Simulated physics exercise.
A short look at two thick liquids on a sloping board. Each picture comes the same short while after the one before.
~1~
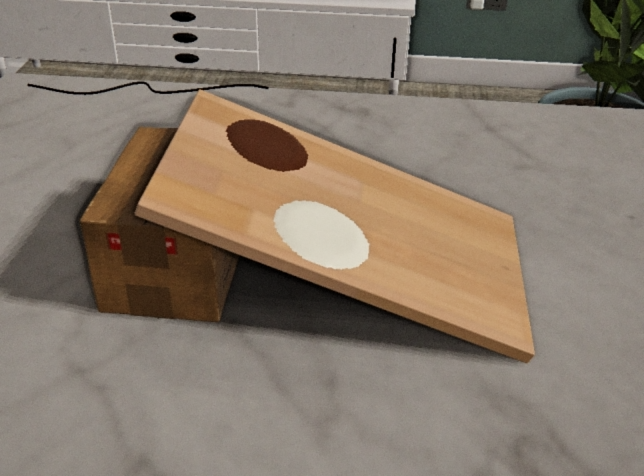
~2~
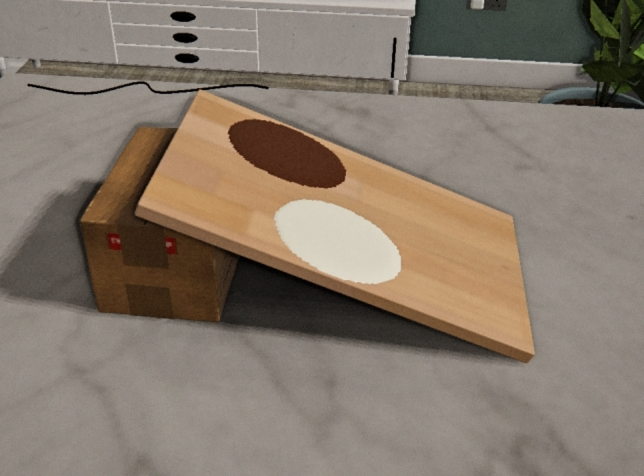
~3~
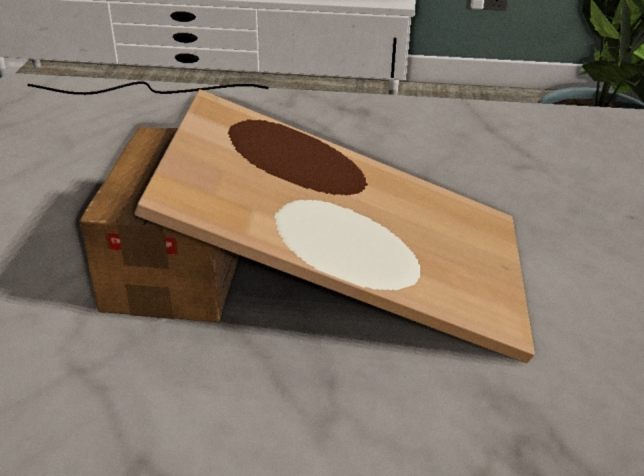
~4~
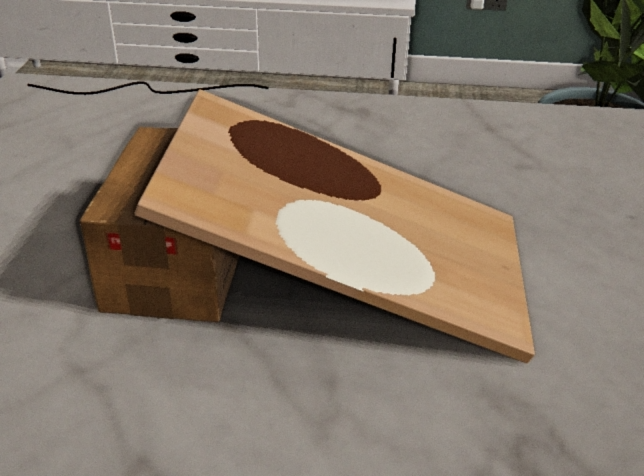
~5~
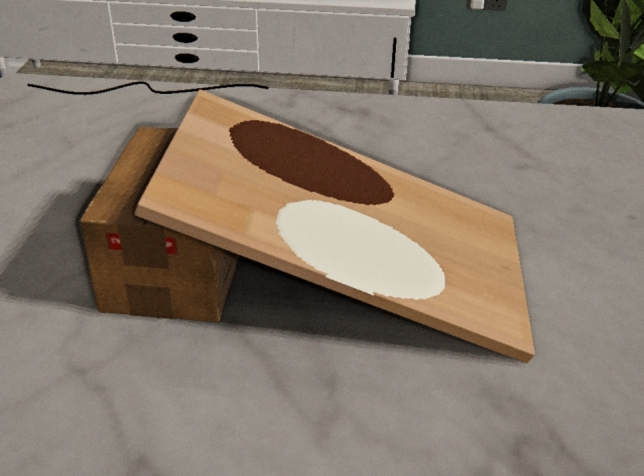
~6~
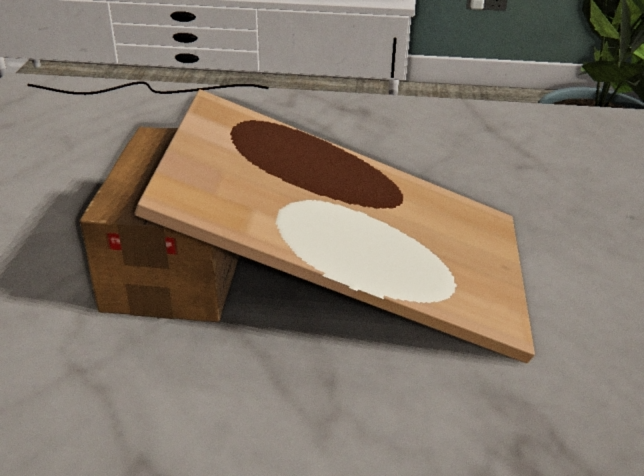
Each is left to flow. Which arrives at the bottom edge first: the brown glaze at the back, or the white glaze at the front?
The one at the front arrives first.
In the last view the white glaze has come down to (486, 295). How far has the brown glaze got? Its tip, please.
I'd put it at around (436, 211) in the last view.
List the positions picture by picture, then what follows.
Tip of the white glaze half way down; tip of the brown glaze (298, 155) a quarter of the way down, in the first picture.
Tip of the white glaze (388, 257) three quarters of the way down; tip of the brown glaze half way down, in the second picture.
Tip of the white glaze three quarters of the way down; tip of the brown glaze (357, 179) half way down, in the third picture.
Tip of the white glaze (423, 271) three quarters of the way down; tip of the brown glaze half way down, in the fourth picture.
Tip of the white glaze three quarters of the way down; tip of the brown glaze (384, 190) half way down, in the fifth picture.
Tip of the white glaze (443, 278) three quarters of the way down; tip of the brown glaze three quarters of the way down, in the sixth picture.
Next, the white glaze is close to the edge; the brown glaze is three quarters of the way down.
Finally, the white glaze is at the low edge; the brown glaze is three quarters of the way down.
